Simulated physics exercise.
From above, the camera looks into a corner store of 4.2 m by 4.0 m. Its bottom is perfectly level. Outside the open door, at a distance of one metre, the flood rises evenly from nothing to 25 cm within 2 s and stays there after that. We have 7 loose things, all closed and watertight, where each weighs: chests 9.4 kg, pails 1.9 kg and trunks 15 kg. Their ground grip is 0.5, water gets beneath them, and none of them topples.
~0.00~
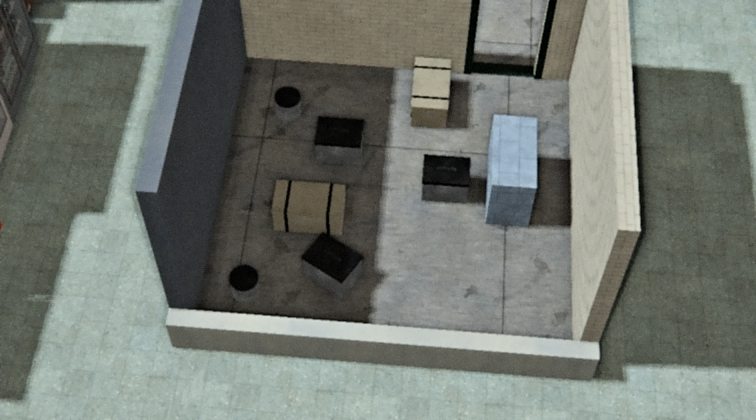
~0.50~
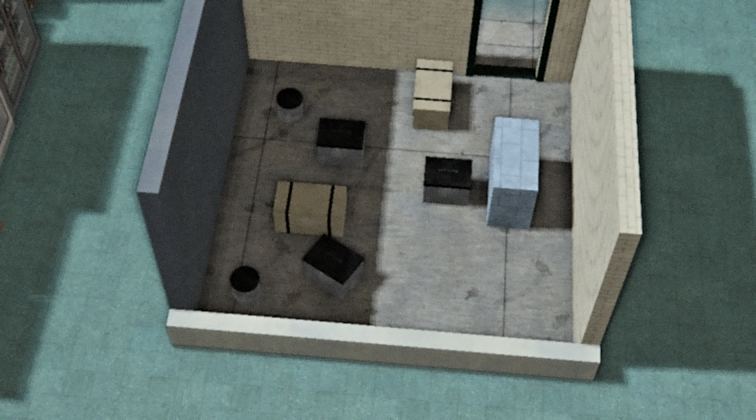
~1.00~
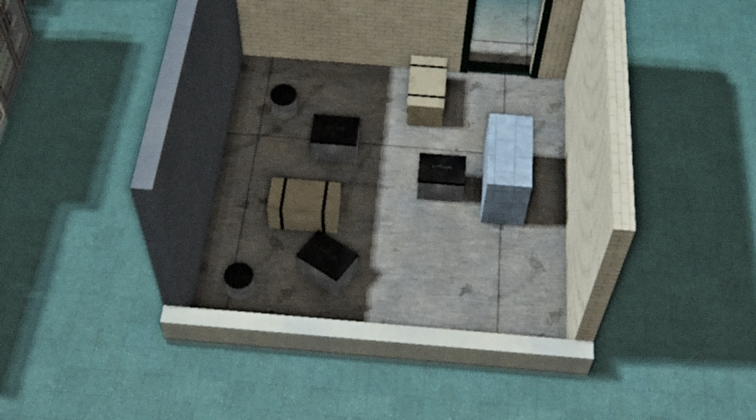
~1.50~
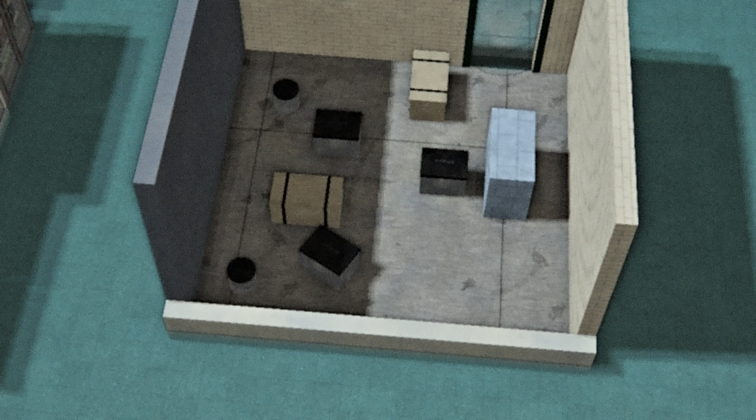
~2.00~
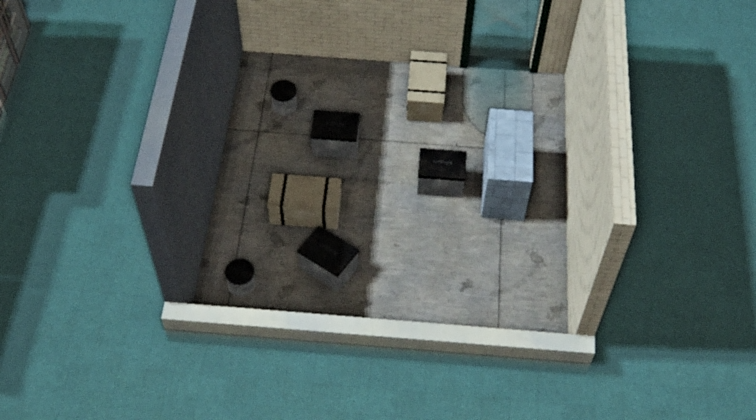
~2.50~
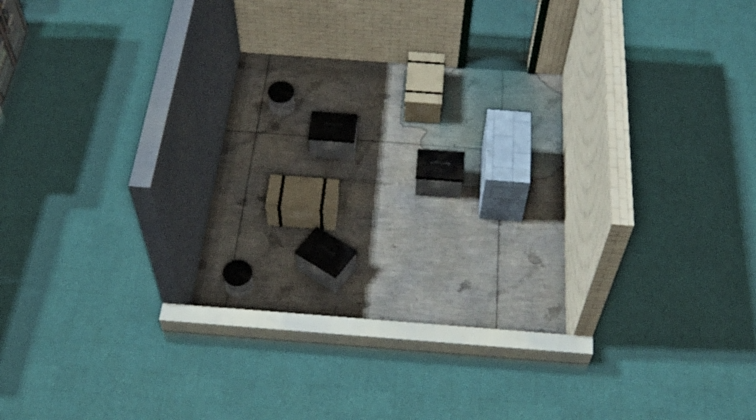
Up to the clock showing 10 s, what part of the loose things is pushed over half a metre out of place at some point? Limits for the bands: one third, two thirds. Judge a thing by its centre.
Watching this, I'd call it a moderate share.
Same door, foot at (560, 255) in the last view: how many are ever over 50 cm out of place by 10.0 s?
Result: 6.
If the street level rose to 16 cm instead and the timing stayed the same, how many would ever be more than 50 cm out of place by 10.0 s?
In that case the number is 1.
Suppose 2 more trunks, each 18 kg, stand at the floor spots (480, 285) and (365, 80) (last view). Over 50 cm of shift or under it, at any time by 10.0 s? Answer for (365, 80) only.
That spot comes out lower.
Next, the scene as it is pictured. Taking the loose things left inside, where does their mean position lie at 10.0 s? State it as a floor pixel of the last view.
Roughly at (293, 177).
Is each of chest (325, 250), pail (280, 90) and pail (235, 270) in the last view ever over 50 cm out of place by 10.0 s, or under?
In that order: Above the mark, below the mark, above the mark.
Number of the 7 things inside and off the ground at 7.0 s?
The count is 2.
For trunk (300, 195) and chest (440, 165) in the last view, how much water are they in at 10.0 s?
First about 9 cm, second about 14 cm.
After 3.5 s 1 of 7 are over 50 cm from their spots; 0 afloat.
After 4.5 s 1 of 7 are over 50 cm from their spots; 0 afloat.
After 7.0 s 2 of 7 are over 50 cm from their spots; 2 afloat.
After 10.0 s 4 of 7 are over 50 cm from their spots, and 4 have been at some point; 5 afloat.
